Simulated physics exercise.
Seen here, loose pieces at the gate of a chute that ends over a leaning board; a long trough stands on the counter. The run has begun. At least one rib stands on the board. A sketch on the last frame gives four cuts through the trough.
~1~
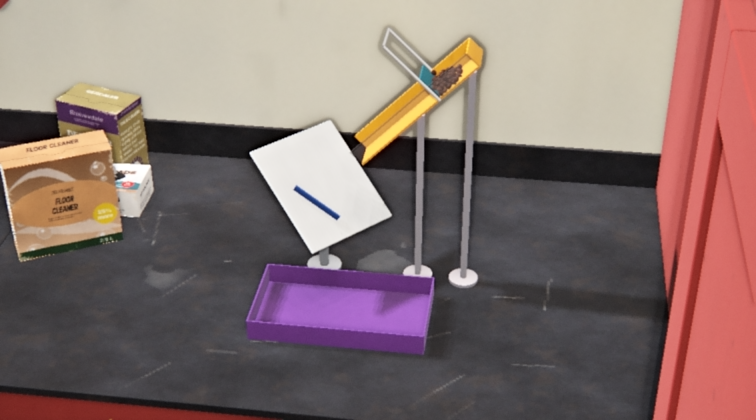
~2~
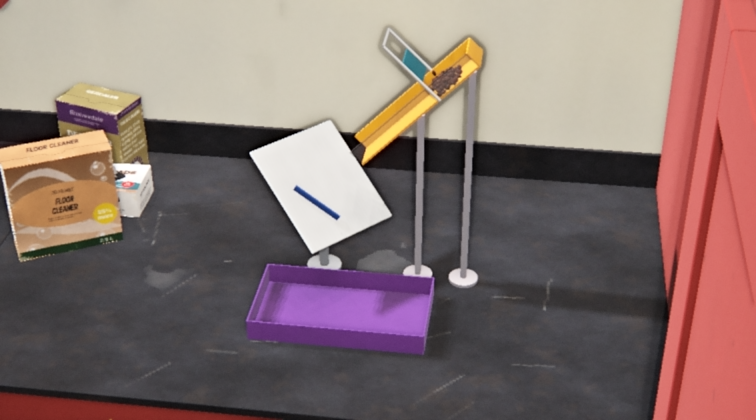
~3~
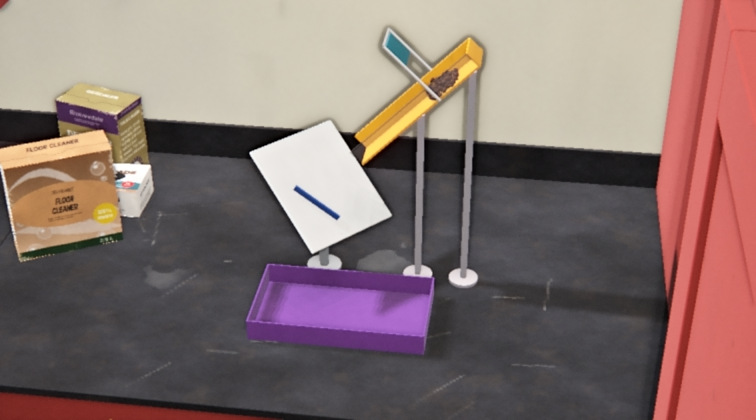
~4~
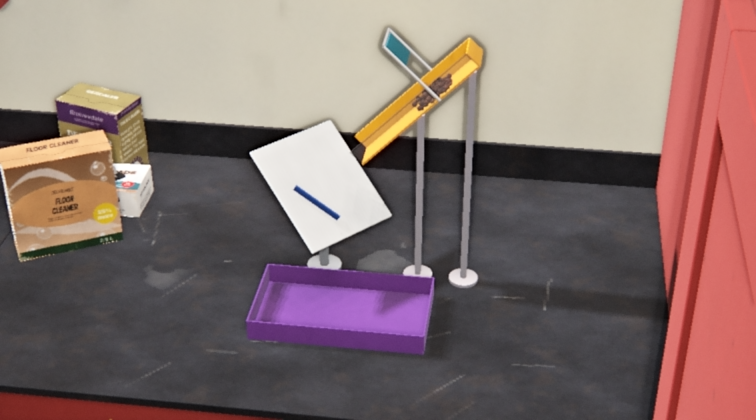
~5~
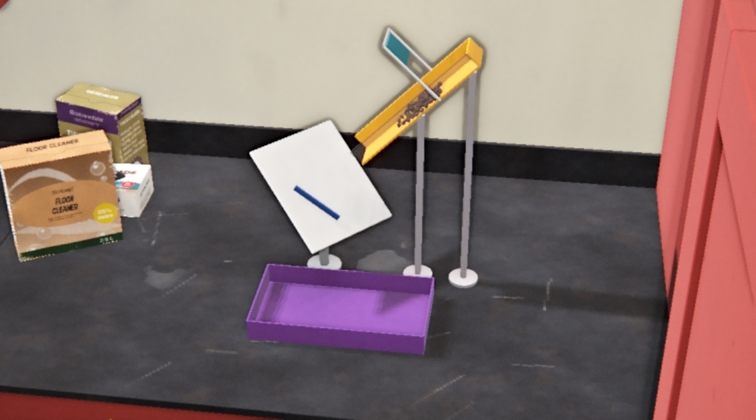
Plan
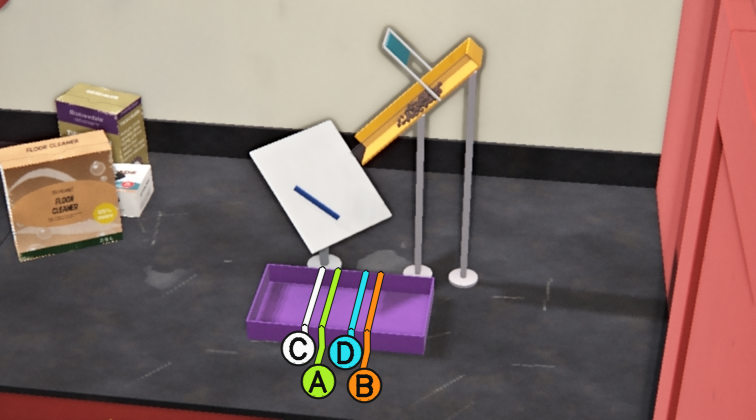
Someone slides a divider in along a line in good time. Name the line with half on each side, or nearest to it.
Line B does it best.
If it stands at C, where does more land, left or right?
The right side.
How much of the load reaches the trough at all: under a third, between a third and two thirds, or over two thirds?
It is over two thirds.
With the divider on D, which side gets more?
More lands on the right.
On the marked copy, line A crosses the front rim at (321, 327); line B crosses the front rim at (367, 331); line C crosses the front rim at (304, 326); line D crosses the front rim at (351, 330).
With A, of what is caught, a stray few on the left of the divider, nearly all on the right.
With B, of what is caught, about two thirds on the left of the divider, about a third on the right.
With C, of what is caught, none on the left of the divider, all on the right.
With D, of what is caught, a small part on the left of the divider, nearly all on the right.
